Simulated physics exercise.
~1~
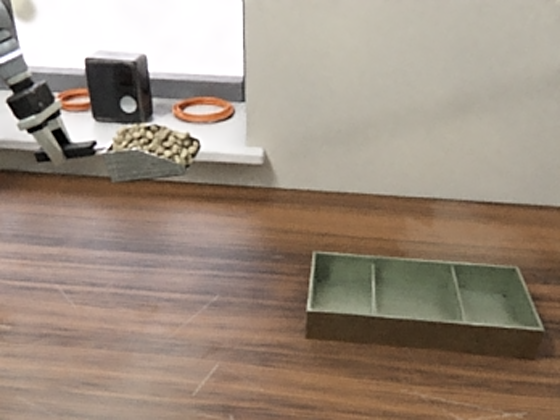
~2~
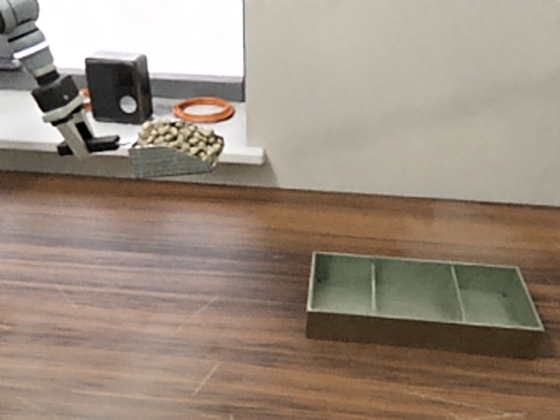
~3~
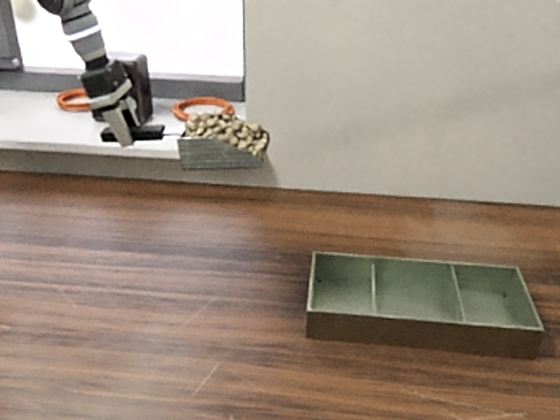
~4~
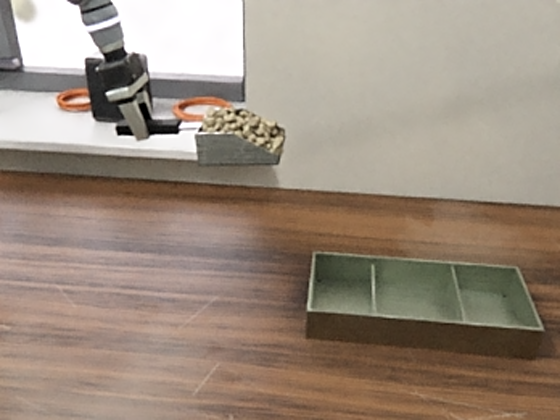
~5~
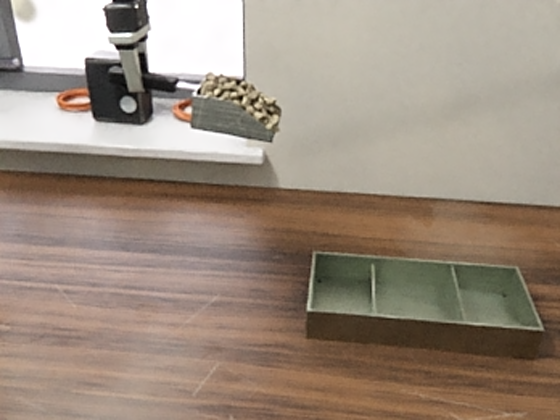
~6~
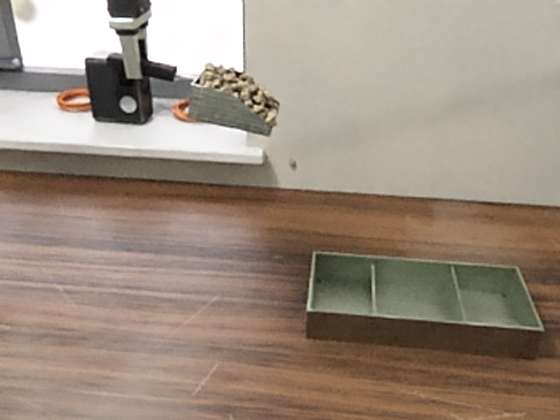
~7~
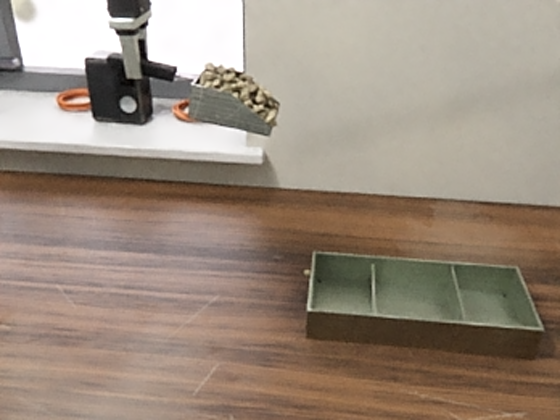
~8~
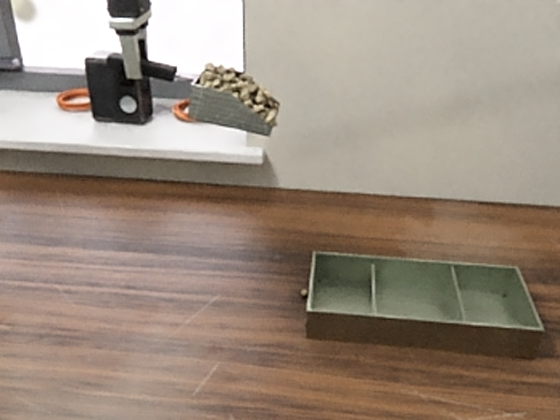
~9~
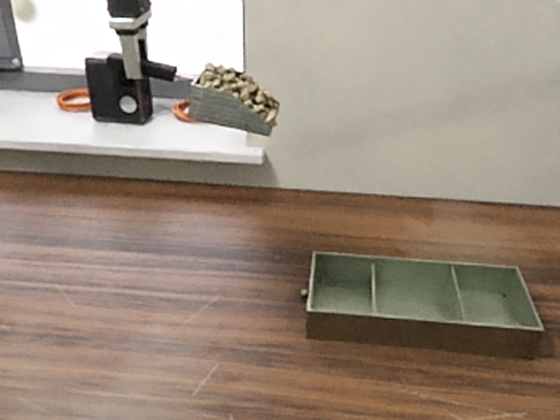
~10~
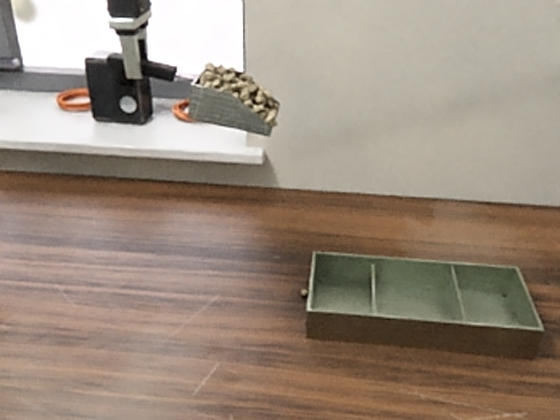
Above a wooden table with a green divided tray, a robot arm carried a scoop heaped with small pebbles to the right, then raised and tipped it slightly; one pebble dropped beside the tray's left end, while the rest stayed in the scoop.
